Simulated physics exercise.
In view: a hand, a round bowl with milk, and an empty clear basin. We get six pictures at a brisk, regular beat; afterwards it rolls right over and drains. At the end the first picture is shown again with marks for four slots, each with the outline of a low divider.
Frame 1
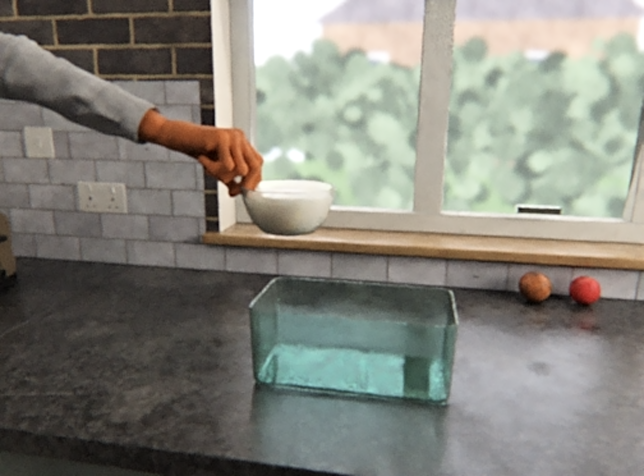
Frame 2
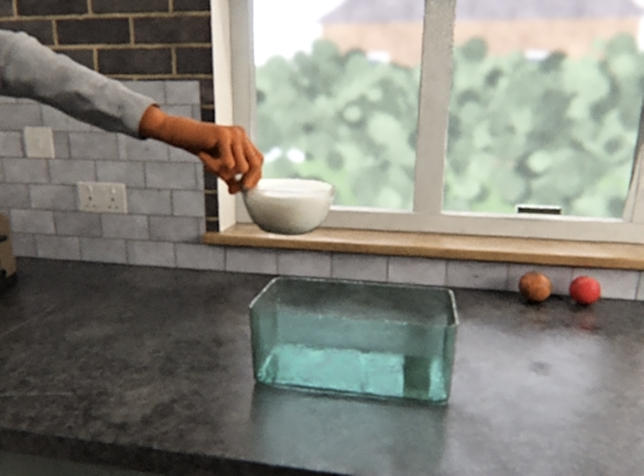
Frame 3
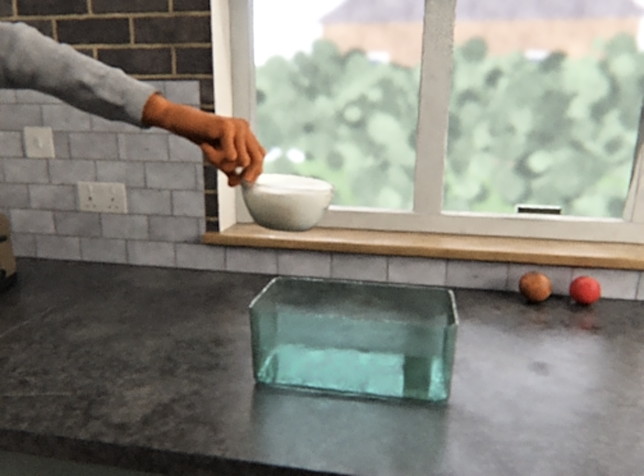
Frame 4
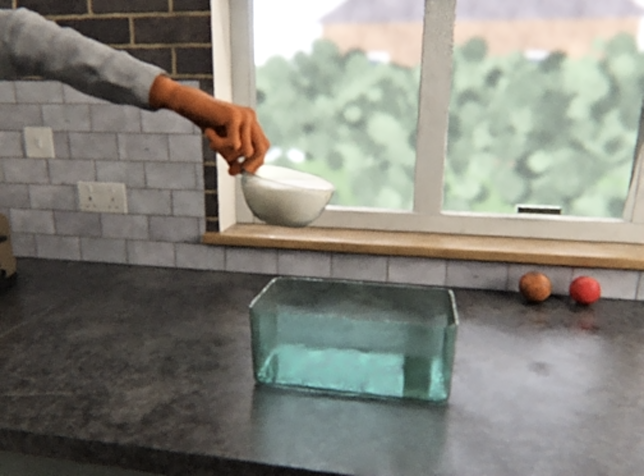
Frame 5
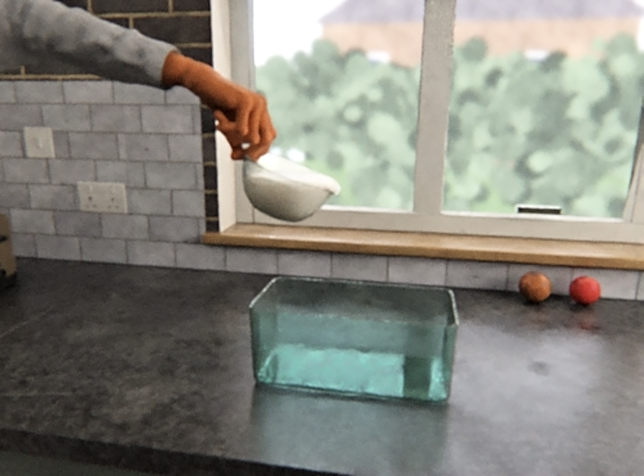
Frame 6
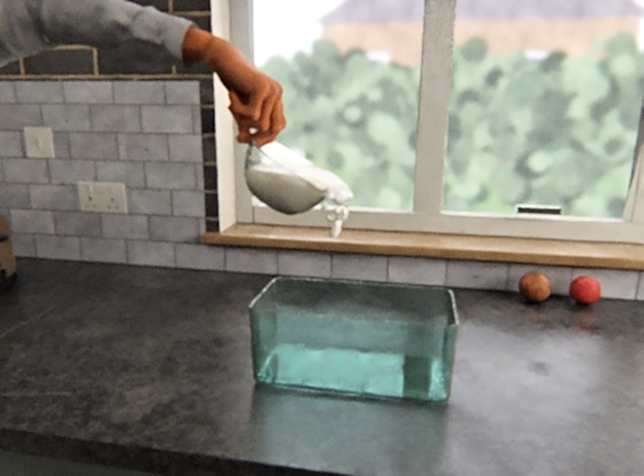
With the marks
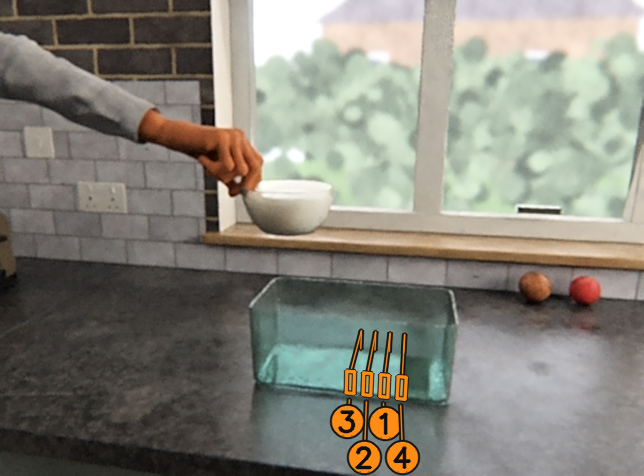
Kitchen counter by a window, a hand tilting a round bowl rightward above a clear basin, white milk starting over its lip.
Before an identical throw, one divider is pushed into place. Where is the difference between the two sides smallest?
4 works best here.
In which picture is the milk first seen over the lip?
Picture 5.
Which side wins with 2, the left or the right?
The right one.
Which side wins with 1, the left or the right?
More ends on the right.
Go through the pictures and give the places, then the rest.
Upright, lip at (333, 187); basin from (254, 381) to (449, 402); nothing has left yet, in the first frame.
Upright, lip at (333, 187); nothing has left yet, in the second frame.
Tipped about 6°, lip at (333, 187); nothing has left yet, in the third frame.
Tipped about 12°, lip at (333, 187); nothing has left yet, in the fourth frame.
Tipped about 21°, lip at (333, 187); milk is over the lip, down to (333, 187), in the fifth frame.
Tipped about 32°, lip at (333, 187); milk is over the lip, down to (335, 234), in the sixth frame.
In orange, 1 at (383, 403); 2 at (366, 401); 3 at (349, 399); 4 at (400, 405).
With 1, about 25 % ends left of the wall and 74 % right of it.
With 2, about 14 % ends left of the wall and 85 % right of it.
With 3, about 10 % ends left of the wall and 89 % right of it.
With 4, about 50 % ends left of the wall and 48 % right of it.
